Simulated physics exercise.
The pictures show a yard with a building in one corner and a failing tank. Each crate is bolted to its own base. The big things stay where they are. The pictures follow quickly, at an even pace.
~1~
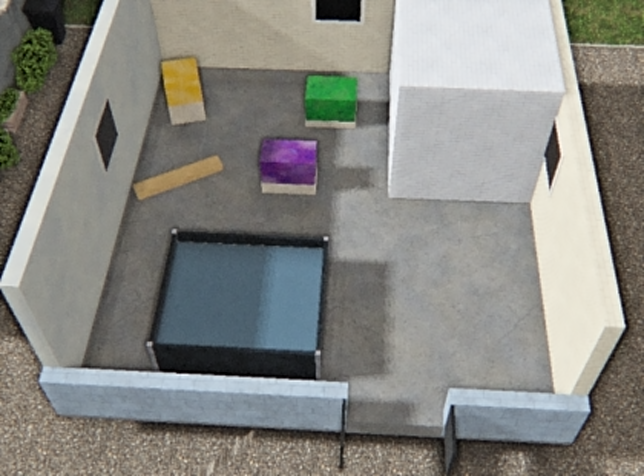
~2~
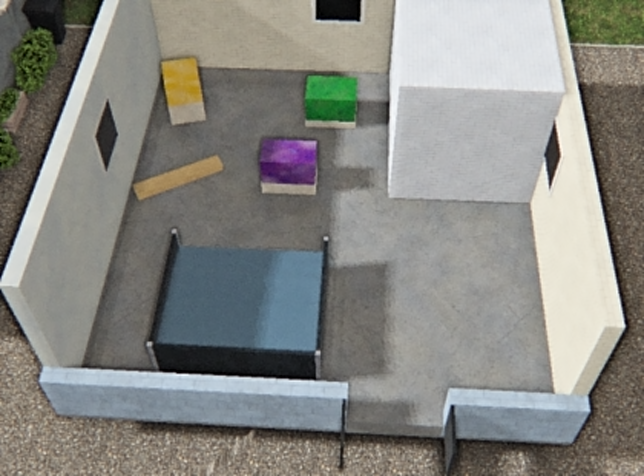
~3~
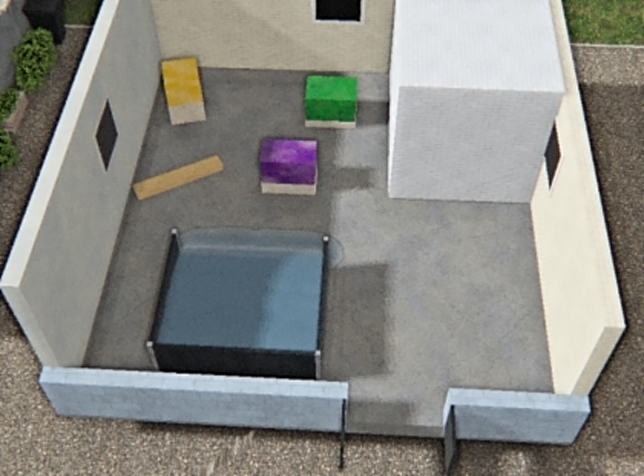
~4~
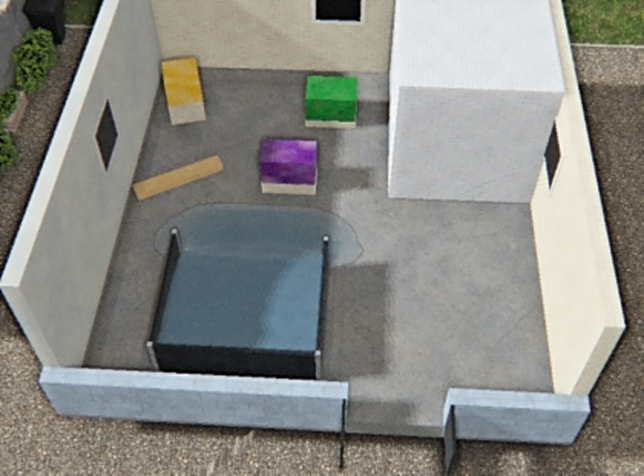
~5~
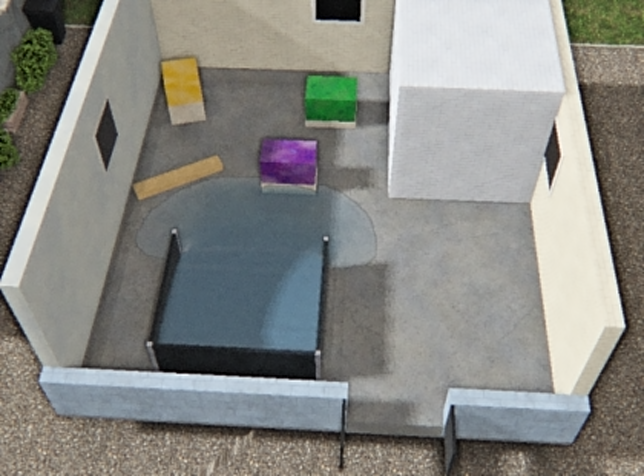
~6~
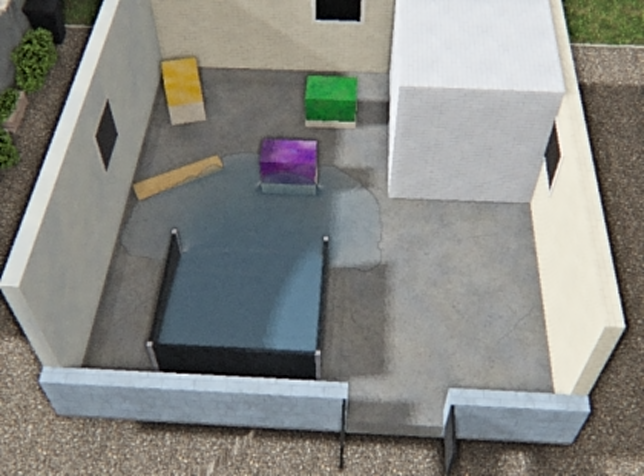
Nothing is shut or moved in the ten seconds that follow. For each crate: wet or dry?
The green crate is wetted; the yellow crate escapes dry; the purple crate is wetted.
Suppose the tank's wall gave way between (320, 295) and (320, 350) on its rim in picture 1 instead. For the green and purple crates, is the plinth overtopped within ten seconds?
In short: The green one is spared, the purple one is spared.
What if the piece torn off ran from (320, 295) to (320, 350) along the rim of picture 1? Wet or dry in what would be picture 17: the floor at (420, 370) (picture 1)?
At that place: Under water.
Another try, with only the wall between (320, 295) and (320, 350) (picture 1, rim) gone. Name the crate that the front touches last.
Last comes the yellow one.
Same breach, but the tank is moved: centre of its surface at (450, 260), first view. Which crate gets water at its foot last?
That is the yellow-painted one.
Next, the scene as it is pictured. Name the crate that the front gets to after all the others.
Last comes the yellow-painted one.
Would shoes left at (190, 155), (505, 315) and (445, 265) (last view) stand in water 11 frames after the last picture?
One after the other: Covered, no water, not flooded.
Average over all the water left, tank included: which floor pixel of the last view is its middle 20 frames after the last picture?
I would point to (264, 183).
A moment on, water covers 40 % of the floor; the green crate water round its plinth, the yellow crate water round its plinth, the purple crate water round its plinth.
Next, water covers 50 % of the floor; the green crate water round its plinth, the yellow crate water round its plinth, the purple crate water round its plinth.
Then, water covers 70 % of the floor; the green crate water round its plinth, the yellow crate water round its plinth, the purple crate water round its plinth.
Later, water covers 85 % of the floor; the green crate water round its plinth, the yellow crate water round its plinth, the purple crate water round its plinth.
In the end, water covers 100 % of the floor; the green crate was topped, the yellow crate stayed above the water, the purple crate was topped.
